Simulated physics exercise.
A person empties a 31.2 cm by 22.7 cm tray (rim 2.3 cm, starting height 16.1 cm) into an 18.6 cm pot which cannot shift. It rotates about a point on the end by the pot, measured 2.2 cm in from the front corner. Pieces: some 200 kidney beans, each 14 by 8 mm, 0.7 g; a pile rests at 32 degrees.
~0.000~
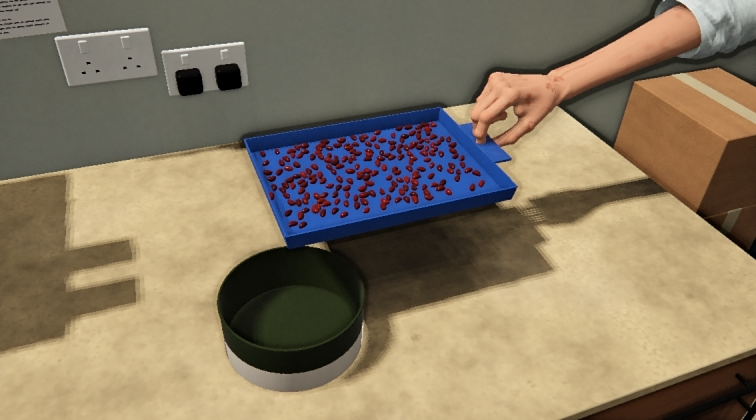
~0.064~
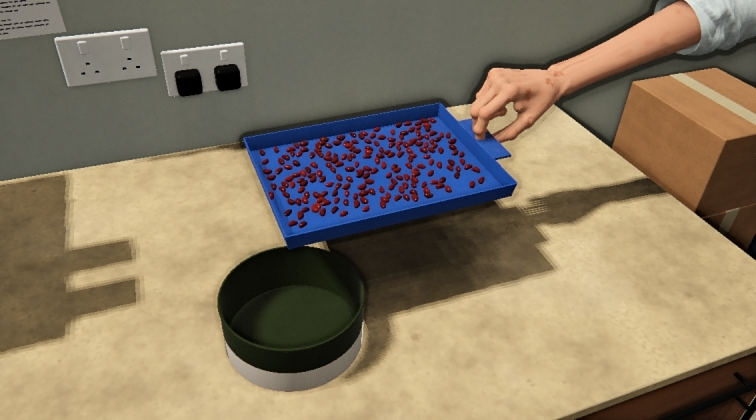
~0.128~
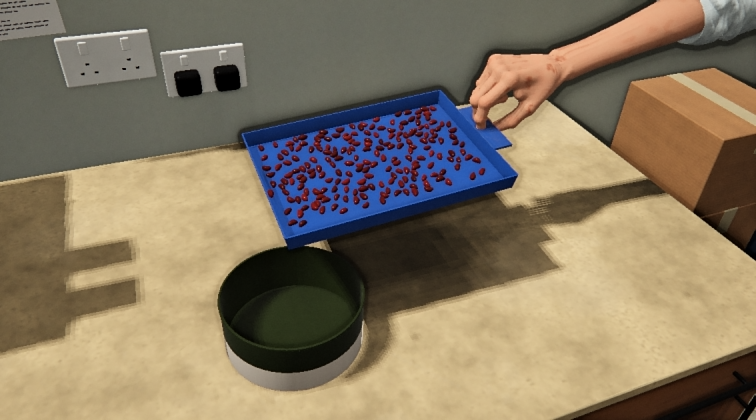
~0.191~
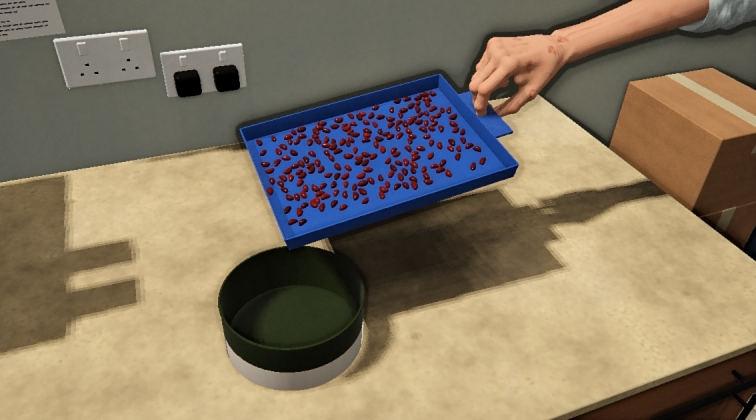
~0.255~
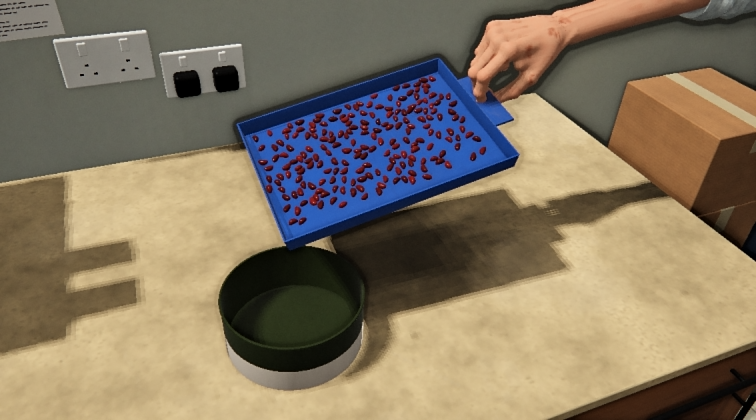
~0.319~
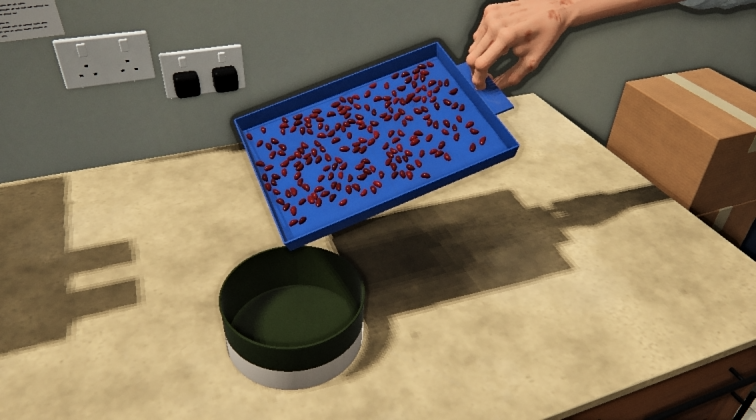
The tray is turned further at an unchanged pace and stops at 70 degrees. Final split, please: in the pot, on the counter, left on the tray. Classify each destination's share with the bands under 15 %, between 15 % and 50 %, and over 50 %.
Pot: Over 50 %; counter: Under 15 %; tray: Between 15 % and 50 %.
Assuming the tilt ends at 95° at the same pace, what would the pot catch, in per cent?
Pot share: About 95 per cent.
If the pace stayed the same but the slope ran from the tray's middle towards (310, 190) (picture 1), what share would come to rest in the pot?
About 10 per cent.
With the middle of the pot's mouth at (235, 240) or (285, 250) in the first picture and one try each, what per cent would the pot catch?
0 and 0 %.
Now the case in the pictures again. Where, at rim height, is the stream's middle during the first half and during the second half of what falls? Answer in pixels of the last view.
First half close to (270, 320), second half close to (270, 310).
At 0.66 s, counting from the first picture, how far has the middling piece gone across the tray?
Displacement on the tray: About 9 cm.
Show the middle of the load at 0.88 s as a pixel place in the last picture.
Approximately (291, 216) in the last picture.
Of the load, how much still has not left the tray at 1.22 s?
I'd say close to 50 per cent.
After 0.66 s, tilt 44 degrees; the tray holds 100 %, the pot 0 %.
Then, at 0.88 s, tilt 60 degrees; the tray holds 95 %, the pot 0 %.
After 1.22 s, tilt 70 degrees; the tray holds 50 %, the pot 45 %.
By 2.7 s all is still; pot 65 %, counter 5 %, tray 35 %.
